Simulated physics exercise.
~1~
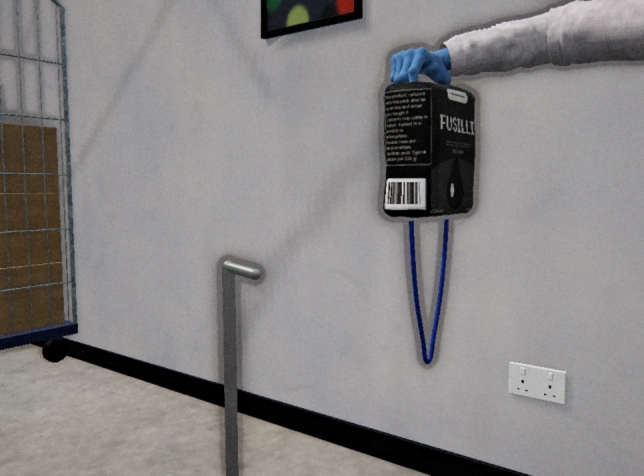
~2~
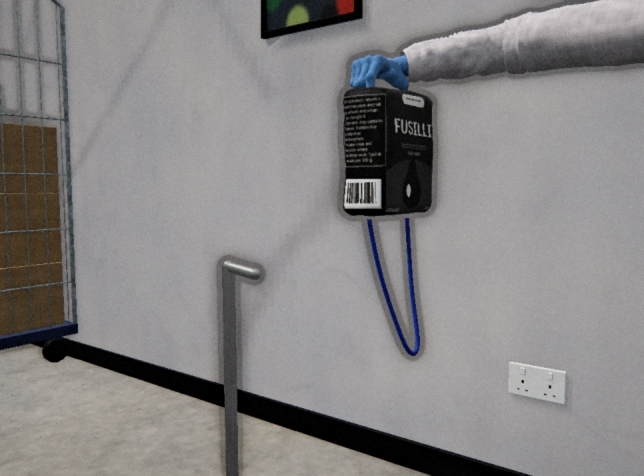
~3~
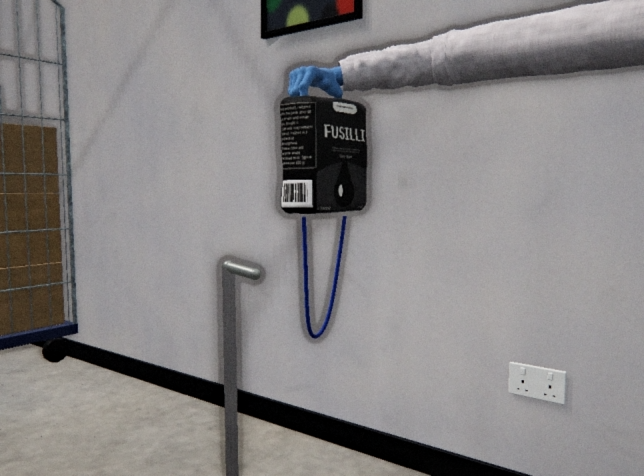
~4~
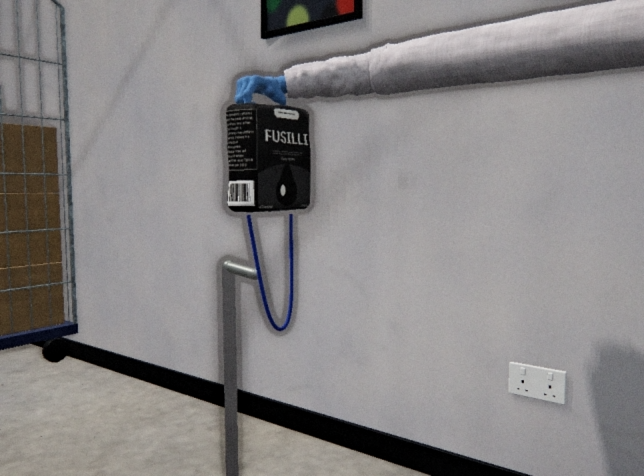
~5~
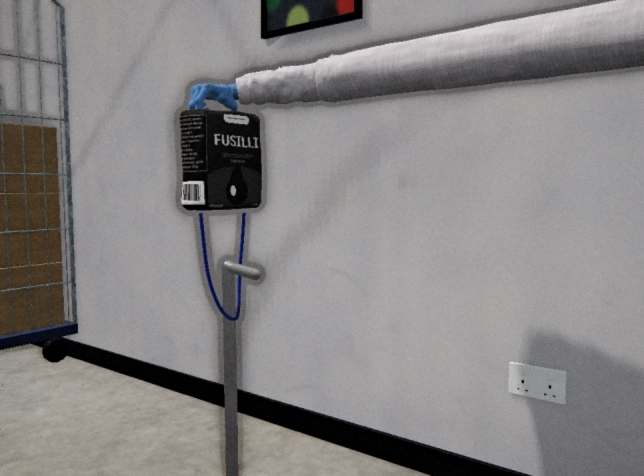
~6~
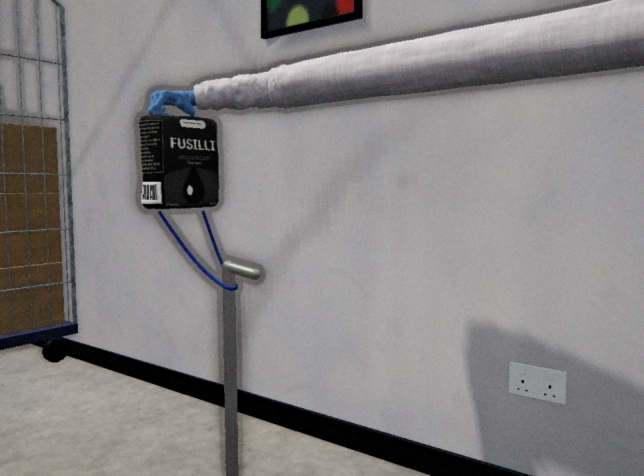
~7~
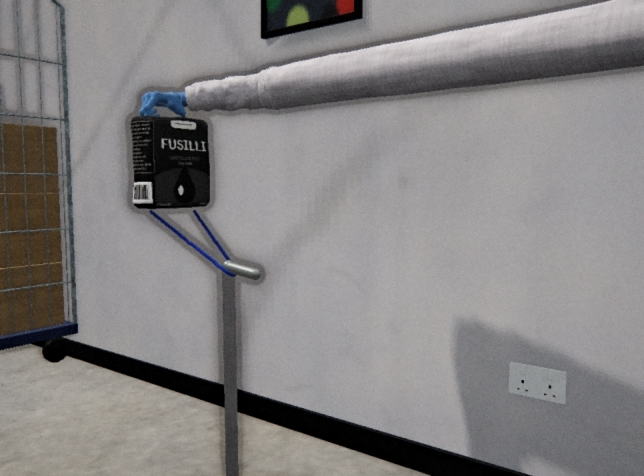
A black sack labelled as fusilli, with a thin blue loop hanging beneath it, is carried leftward by a blue-gloved hand on a pale-sleeved arm, seen by a still camera in a grey-walled room. A short grey post with a bar at its top stands left of centre, between a wire cage with brown contents at far left and a white wall socket at right. The sack nears the post and passes above it, still upright. The trailing loop catches on the bar and slants back from the sack. Finally the loop is pulled tight round the post, snagging the sack just beyond it.
